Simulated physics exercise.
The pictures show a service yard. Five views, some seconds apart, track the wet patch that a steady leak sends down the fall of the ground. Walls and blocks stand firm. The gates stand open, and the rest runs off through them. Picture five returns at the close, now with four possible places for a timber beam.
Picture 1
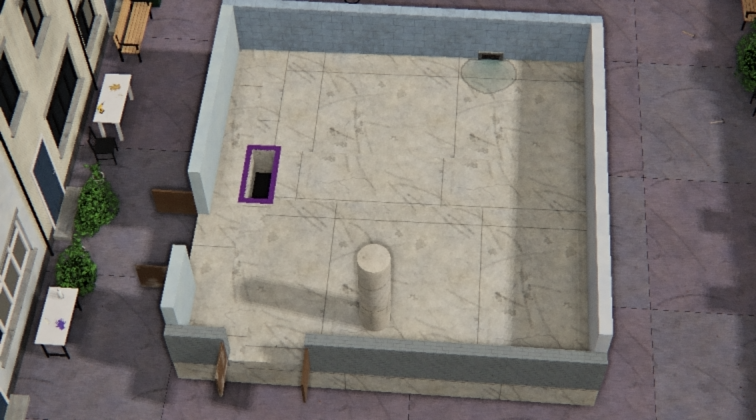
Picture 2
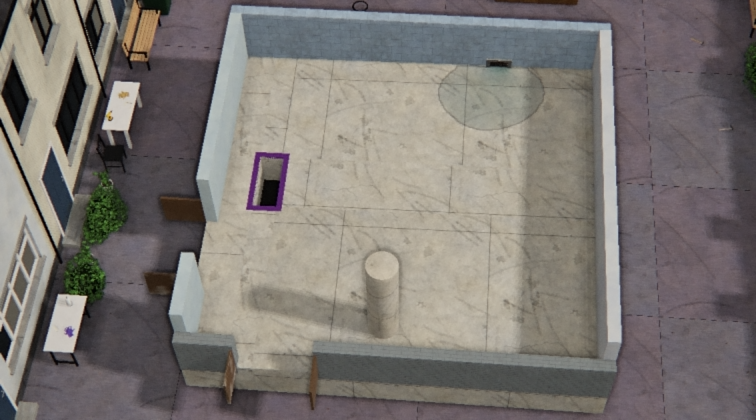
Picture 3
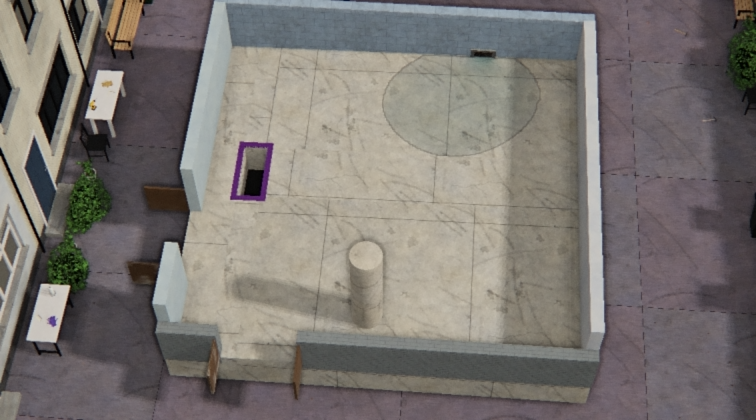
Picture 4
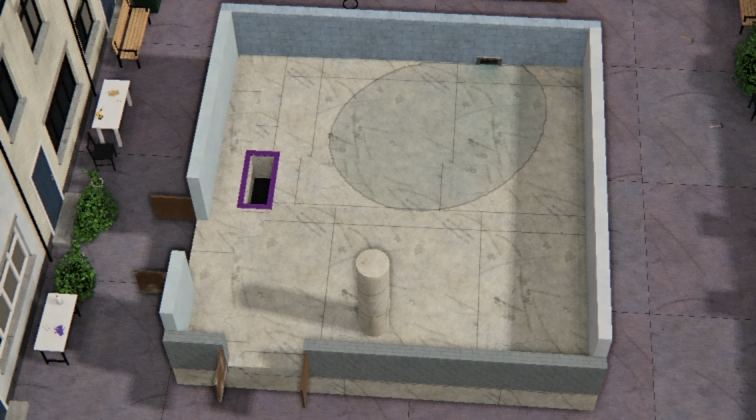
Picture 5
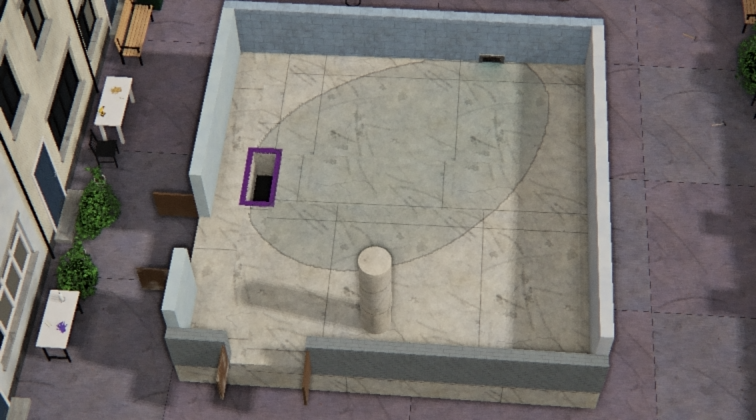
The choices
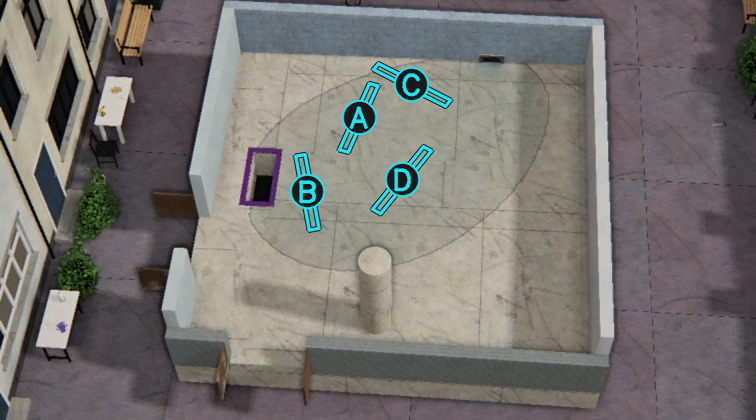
The footage shows a walled yard with open gates, where a thin sheet of water spreads from an outfall in the far wall, widening leftward and toward the viewer across the pale floor until it reaches the purple-edged drain pit.
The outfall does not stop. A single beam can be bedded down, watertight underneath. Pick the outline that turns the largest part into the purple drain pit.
Choose D.
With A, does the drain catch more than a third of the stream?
No.
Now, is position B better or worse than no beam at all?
Position B is worse.
On the marked copy, A from (343, 150) to (373, 84); B from (300, 155) to (314, 229); C from (376, 66) to (448, 103); D from (376, 211) to (427, 148).
If A is chosen, about 15 % of the stream goes into the purple drain pit, about 84 % out by the gates.
If B is chosen, about 14 % of the stream goes into the purple drain pit, about 85 % out by the gates.
If C is chosen, about 19 % of the stream goes into the purple drain pit, about 81 % out by the gates.
If D is chosen, about 27 % of the stream goes into the purple drain pit, about 73 % out by the gates.
